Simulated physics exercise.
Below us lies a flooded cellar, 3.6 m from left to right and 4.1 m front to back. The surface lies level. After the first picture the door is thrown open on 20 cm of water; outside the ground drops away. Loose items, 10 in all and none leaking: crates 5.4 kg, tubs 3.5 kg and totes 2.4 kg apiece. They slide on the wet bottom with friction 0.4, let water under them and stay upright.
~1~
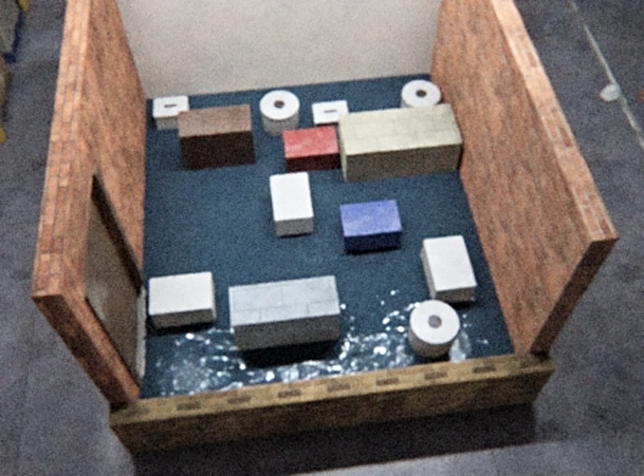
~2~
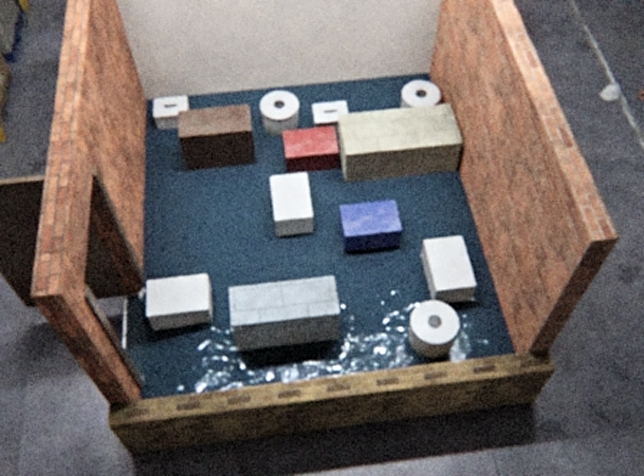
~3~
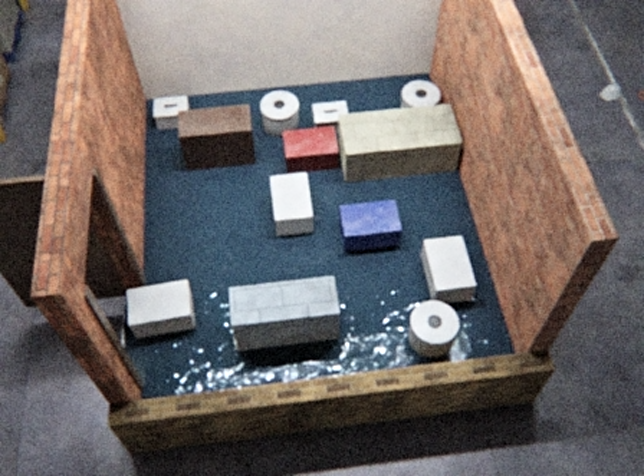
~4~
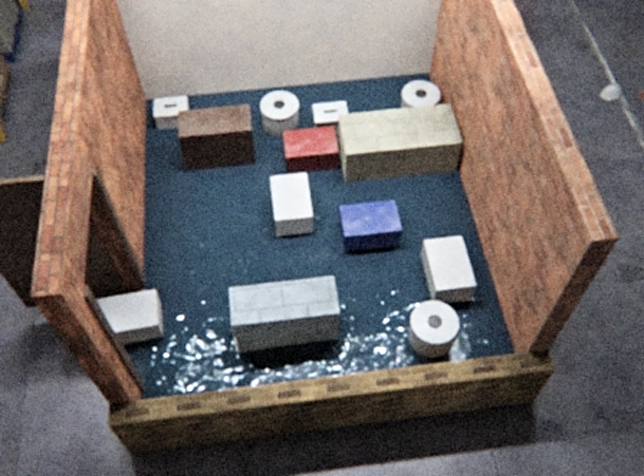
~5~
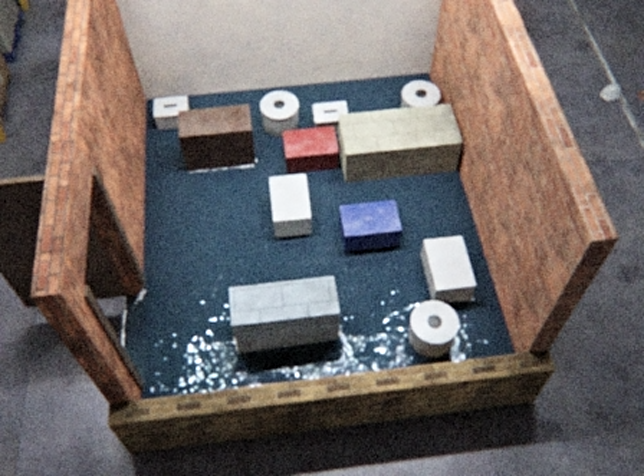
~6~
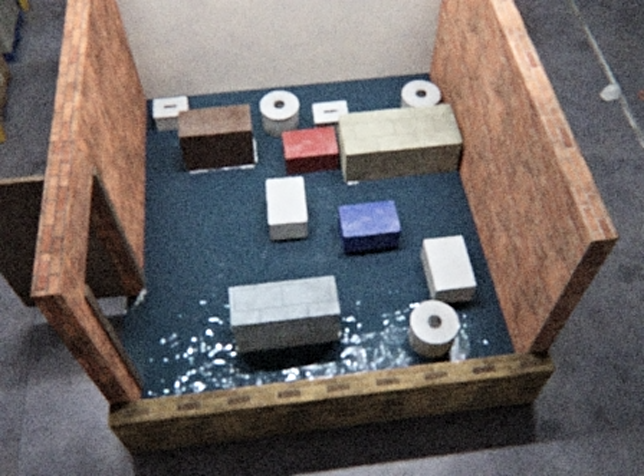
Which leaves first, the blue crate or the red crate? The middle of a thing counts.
The red one.
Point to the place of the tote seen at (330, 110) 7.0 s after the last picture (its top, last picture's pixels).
Near (322, 172).
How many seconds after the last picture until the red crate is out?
Near 15.0 s.
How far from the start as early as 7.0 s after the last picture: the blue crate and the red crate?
About 60 and 100 cm.
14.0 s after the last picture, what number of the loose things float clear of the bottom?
8 of them.
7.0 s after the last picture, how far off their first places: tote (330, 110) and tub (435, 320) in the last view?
In that order: 80 cm, 80 cm.
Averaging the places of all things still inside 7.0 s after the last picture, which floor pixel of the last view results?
Around (305, 238).
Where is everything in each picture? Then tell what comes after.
In the first frame, the blue crate at (370, 218) floats; the red crate at (310, 142) floats; about 2700 L in view; 0 of 10 have shifted.
In the second frame, the blue crate at (370, 218) floats; the red crate at (310, 142), afloat; 20 cm deep round most things; 0 of 10 have shifted.
In the third frame, the blue crate at (370, 218), afloat; the red crate at (310, 142), afloat; about 2640 L in view; 1 of 10 have shifted.
In the fourth frame, the blue crate at (370, 218), afloat; the red crate at (310, 142), afloat; about 2600 L in view; 1 of 10 have shifted.
In the fifth frame, the blue crate at (370, 218), afloat; the red crate at (310, 142), afloat; 20 cm deep round most things; 1 of 10 have shifted.
In the sixth frame, the blue crate at (369, 219) floats; the red crate at (310, 142) floats; 20 cm deep round most things; 2 of 10 have shifted.
Then, 2.0 s after the last picture the blue crate is near (344, 230), 0.3 m from its start, afloat; the red crate is near (299, 161), 0.3 m from its start, afloat; 1 of 10 are out; 9 afloat.
Then, 7.0 s after the last picture the blue crate is near (331, 257), 0.6 m from its start, afloat; the red crate is near (283, 214), 1.0 m from its start, afloat; 1 of 10 are out; 9 afloat.
Then, 14.0 s after the last picture the blue crate is near (258, 284), 1.4 m from its start, afloat; the red crate is near (168, 289), 2.3 m from its start, afloat; 2 of 10 are out; 8 afloat.
Then, 18.0 s after the last picture the blue crate is near (135, 329), 2.6 m from its start, afloat; the red crate has gone out (15.0 s after the last picture); 5 of 10 are out; 5 afloat.
